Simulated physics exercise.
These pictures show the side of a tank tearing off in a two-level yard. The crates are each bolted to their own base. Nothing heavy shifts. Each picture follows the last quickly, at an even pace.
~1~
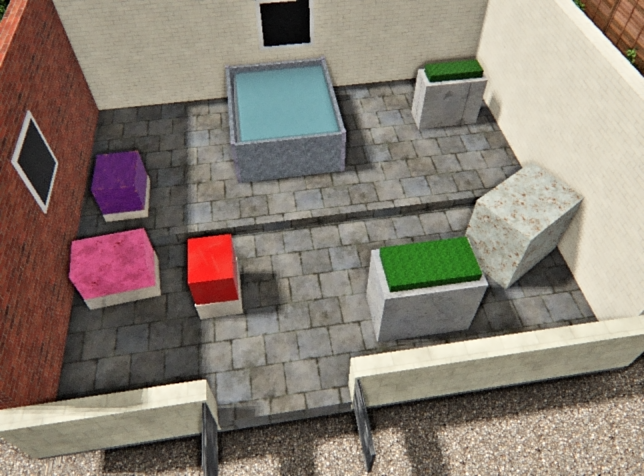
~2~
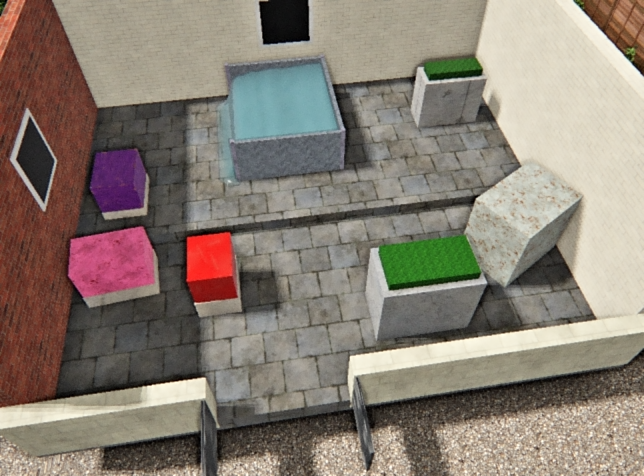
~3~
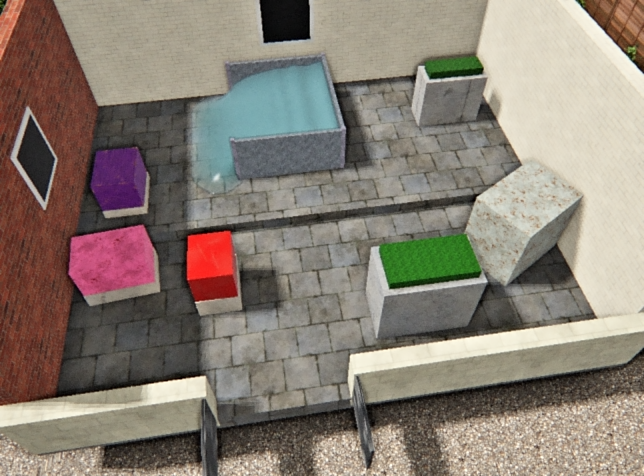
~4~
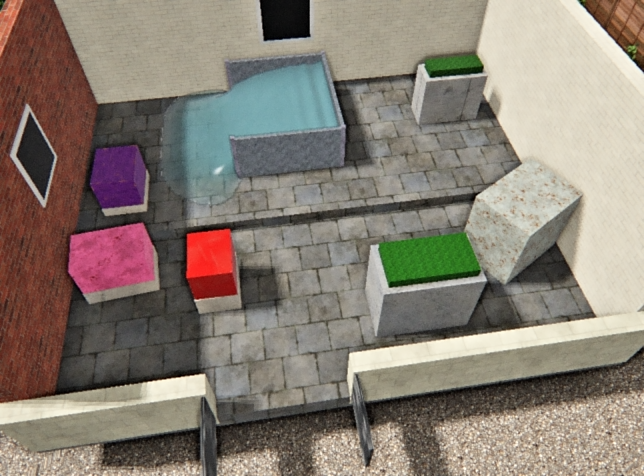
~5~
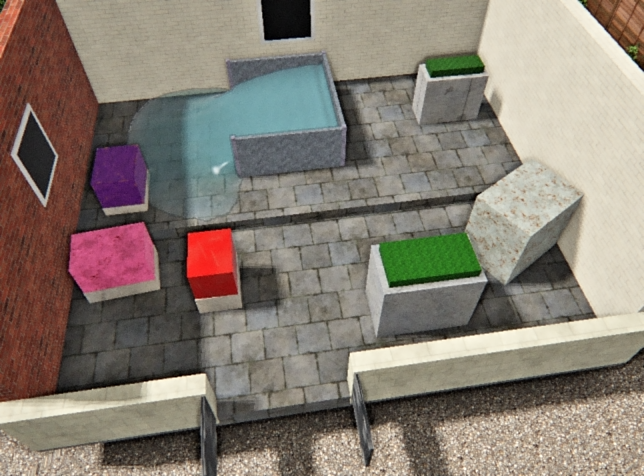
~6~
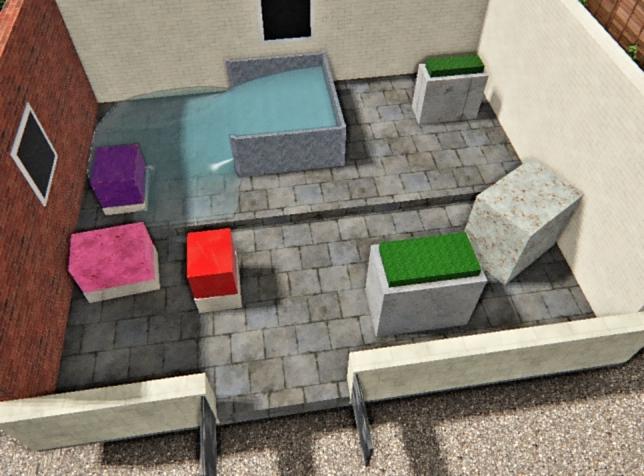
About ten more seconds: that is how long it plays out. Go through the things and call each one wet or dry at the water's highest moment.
Called one by one: The pink crate is wet; the purple crate is wet; the red crate is dry.
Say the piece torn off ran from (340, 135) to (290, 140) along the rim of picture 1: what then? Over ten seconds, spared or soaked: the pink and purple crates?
As I see it, pink stays clear and purple stays clear.
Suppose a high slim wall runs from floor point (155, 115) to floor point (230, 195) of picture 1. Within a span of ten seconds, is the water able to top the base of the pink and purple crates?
Here is what I get: The pink crate one is left untouched, while the purple crate one gets reached.
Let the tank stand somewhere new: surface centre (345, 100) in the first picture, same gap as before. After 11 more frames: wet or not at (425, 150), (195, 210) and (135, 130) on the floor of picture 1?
Results in order - left untouched, swamped, swamped.
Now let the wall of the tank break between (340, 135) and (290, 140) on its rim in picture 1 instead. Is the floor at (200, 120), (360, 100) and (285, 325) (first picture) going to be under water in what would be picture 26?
Taking them in turn, I get left untouched, then left untouched, then sodden.
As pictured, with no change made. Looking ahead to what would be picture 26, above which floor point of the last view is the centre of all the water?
Roughly (174, 177).
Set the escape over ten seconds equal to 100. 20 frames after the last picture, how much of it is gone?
About 5 per cent.
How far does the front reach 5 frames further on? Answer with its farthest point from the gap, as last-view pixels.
I'd point to (75, 277).
A moment on, water covers 20 % of the floor; the pink crate water round its plinth, the purple crate water round its plinth, the red crate water round its plinth.
Next, water covers 30 % of the floor; the pink crate water round its plinth, the purple crate water round its plinth, the red crate water round its plinth.
Then, water covers 40 % of the floor; the pink crate water round its plinth, the purple crate water round its plinth, the red crate water round its plinth.
Later, water covers 70 % of the floor; the pink crate water round its plinth, the purple crate water round its plinth, the red crate water round its plinth.
In the end, water covers 75 % of the floor; the pink crate was topped, the purple crate was topped, the red crate stayed above the water.
